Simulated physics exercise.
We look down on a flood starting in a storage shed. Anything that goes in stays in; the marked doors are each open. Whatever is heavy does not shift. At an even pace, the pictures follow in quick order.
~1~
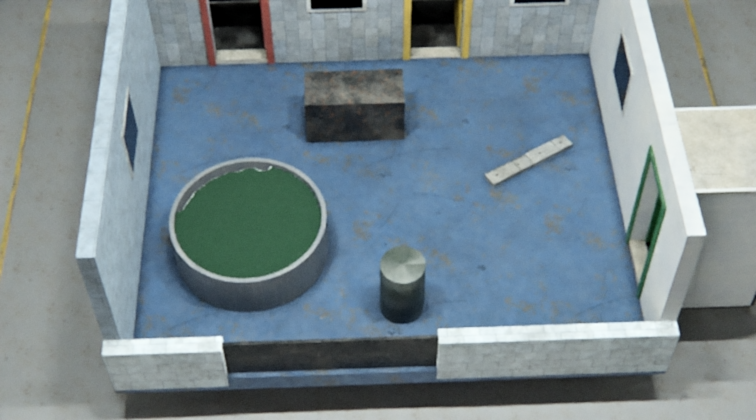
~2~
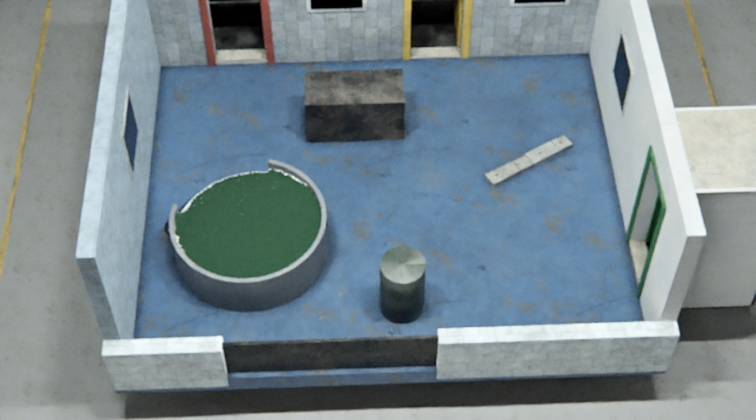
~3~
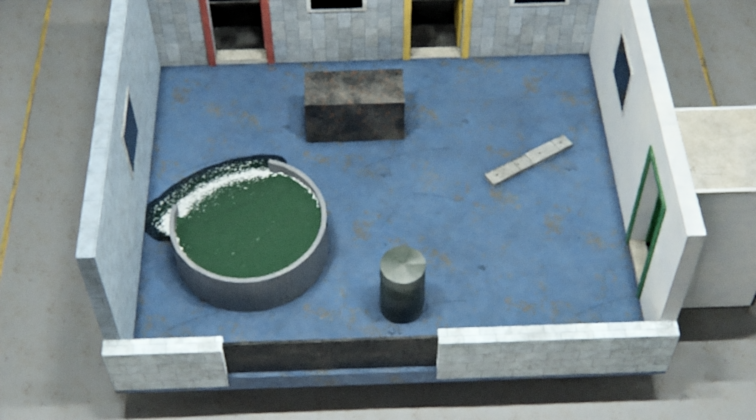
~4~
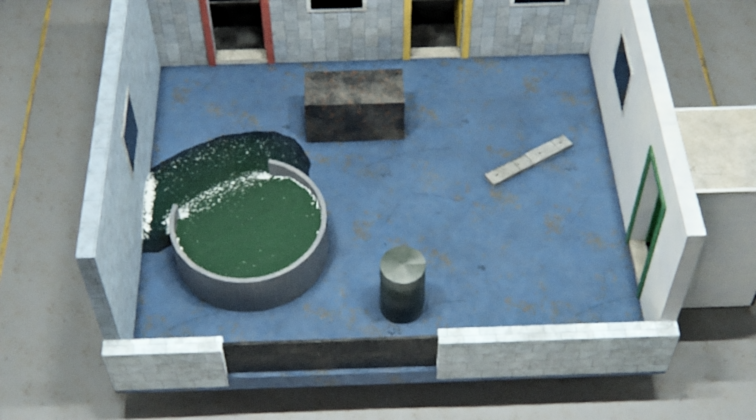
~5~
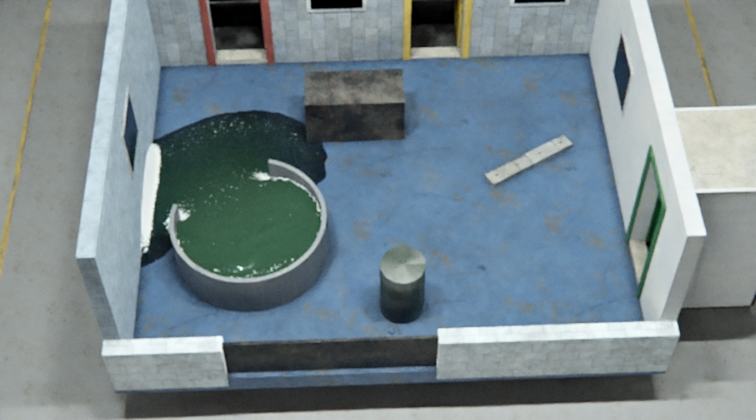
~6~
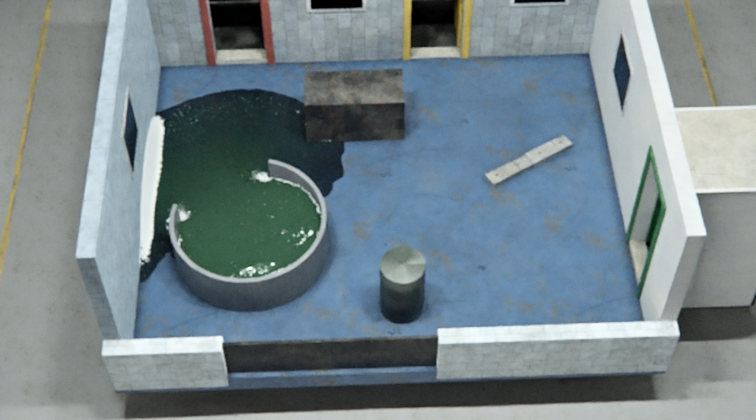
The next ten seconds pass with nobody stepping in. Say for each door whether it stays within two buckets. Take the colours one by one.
The green door stays within two buckets; the red door goes past two buckets; the yellow door goes past two buckets.
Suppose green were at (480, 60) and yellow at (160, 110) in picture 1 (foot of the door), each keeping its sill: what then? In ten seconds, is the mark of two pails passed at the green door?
From what I can tell, the green door does not reach it.
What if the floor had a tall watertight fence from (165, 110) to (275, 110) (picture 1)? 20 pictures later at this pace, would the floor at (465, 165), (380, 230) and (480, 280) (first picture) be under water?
Reading the points as listed, I get left untouched, then deluged, then left untouched.
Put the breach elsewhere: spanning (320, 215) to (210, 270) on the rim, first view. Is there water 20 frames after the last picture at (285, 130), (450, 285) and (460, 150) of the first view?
So that's left bare for the first, waterlogged for the second and waterlogged for the third.
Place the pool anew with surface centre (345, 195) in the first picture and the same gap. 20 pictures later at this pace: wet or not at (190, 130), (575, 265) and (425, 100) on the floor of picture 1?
My reading is hit by the flood first, hit by the flood next and missed by the flood last.
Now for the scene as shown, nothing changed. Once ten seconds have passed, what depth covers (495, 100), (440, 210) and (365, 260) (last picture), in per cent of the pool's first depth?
Around 12, 4 and 4 percent, in that order.
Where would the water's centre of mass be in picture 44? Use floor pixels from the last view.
Roughly at (336, 150).
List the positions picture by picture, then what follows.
The first picture shows the round tank at (248, 221) is whole and still.
In the second picture, water pours out on the round tank's far side and has run to a hidden place.
In the third picture, the front is at a hidden place, out from the gap on the round tank's far side.
In the fourth picture, the front is at (288, 142), out from the gap on the round tank's far side.
In the fifth picture, the front is at (296, 125), out from the gap on the round tank's far side.
In the sixth picture, water pours out on the round tank's far side and has run to a hidden place.
A moment on, water covers 25 % of the floor; the green door not reached, the red door under two buckets in, the yellow door not reached.
Next, water covers 25 % of the floor; the green door not reached, the red door over two buckets in, the yellow door not reached.
Then, water covers 40 % of the floor; the green door not reached, the red door far over two buckets in, the yellow door wet at the sill, nothing in.
Later, water covers 70 % of the floor; the green door wet at the sill, nothing in, the red door far over two buckets in, the yellow door over two buckets in.
In the end, water covers 95 % of the floor; the green door wet at the sill, nothing in, the red door far over two buckets in, the yellow door over two buckets in.
